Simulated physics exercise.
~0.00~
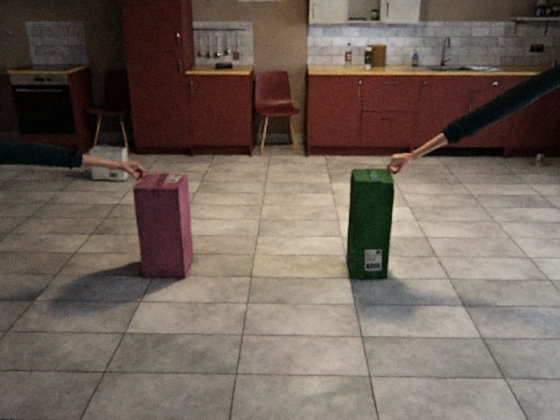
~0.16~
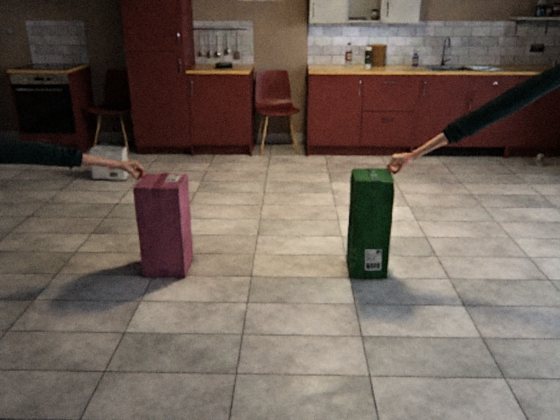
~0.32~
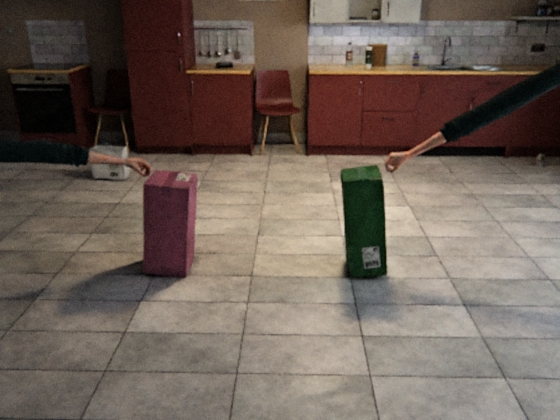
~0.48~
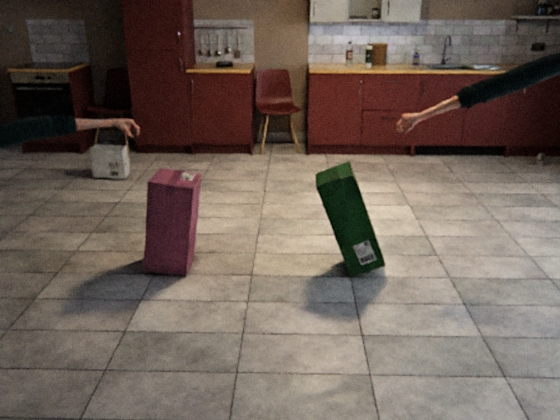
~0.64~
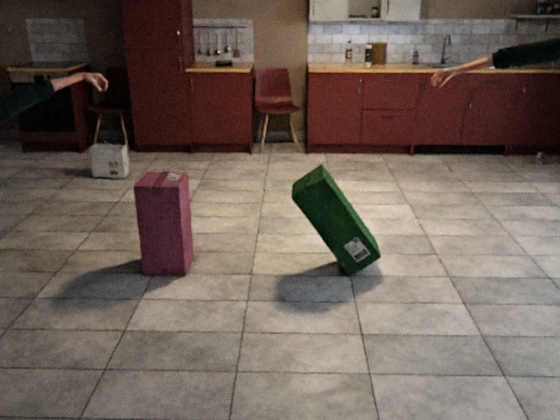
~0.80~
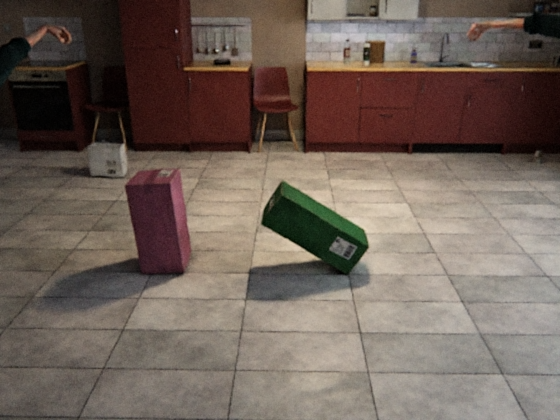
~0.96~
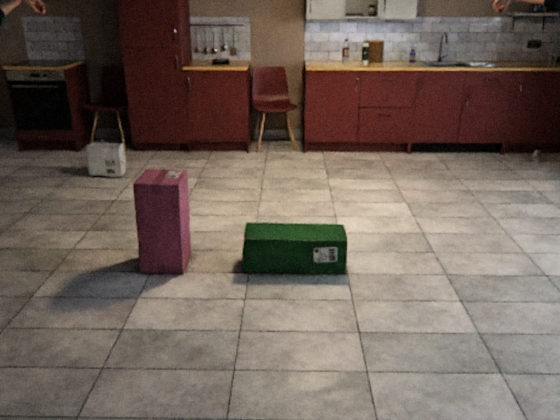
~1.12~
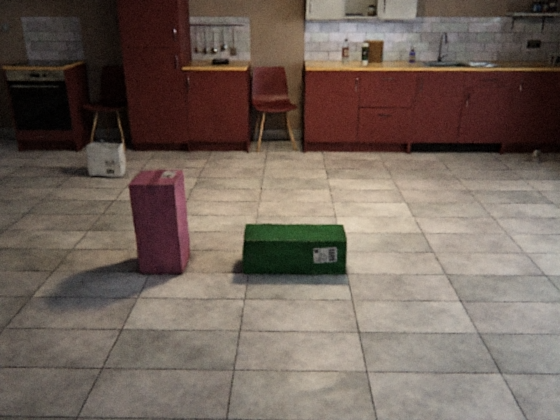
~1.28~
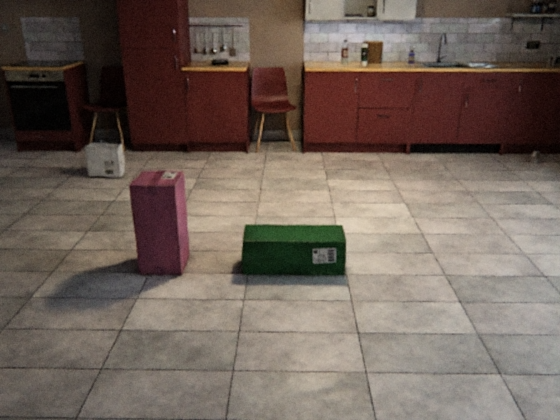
To begin with, a pink parcel and a green parcel stand upright on a tiled kitchen floor, each touched at the top by a hand reaching in from its own side. The hands let go and draw back, and both parcels tip by themselves, the pink one slightly to the right and the green one to the left. The green parcel leans further and further, while the pink one rocks back the other way, tilting a little to the left. Finally, the green parcel drops flat on its side and lies still, and the pink parcel settles upright on its base.
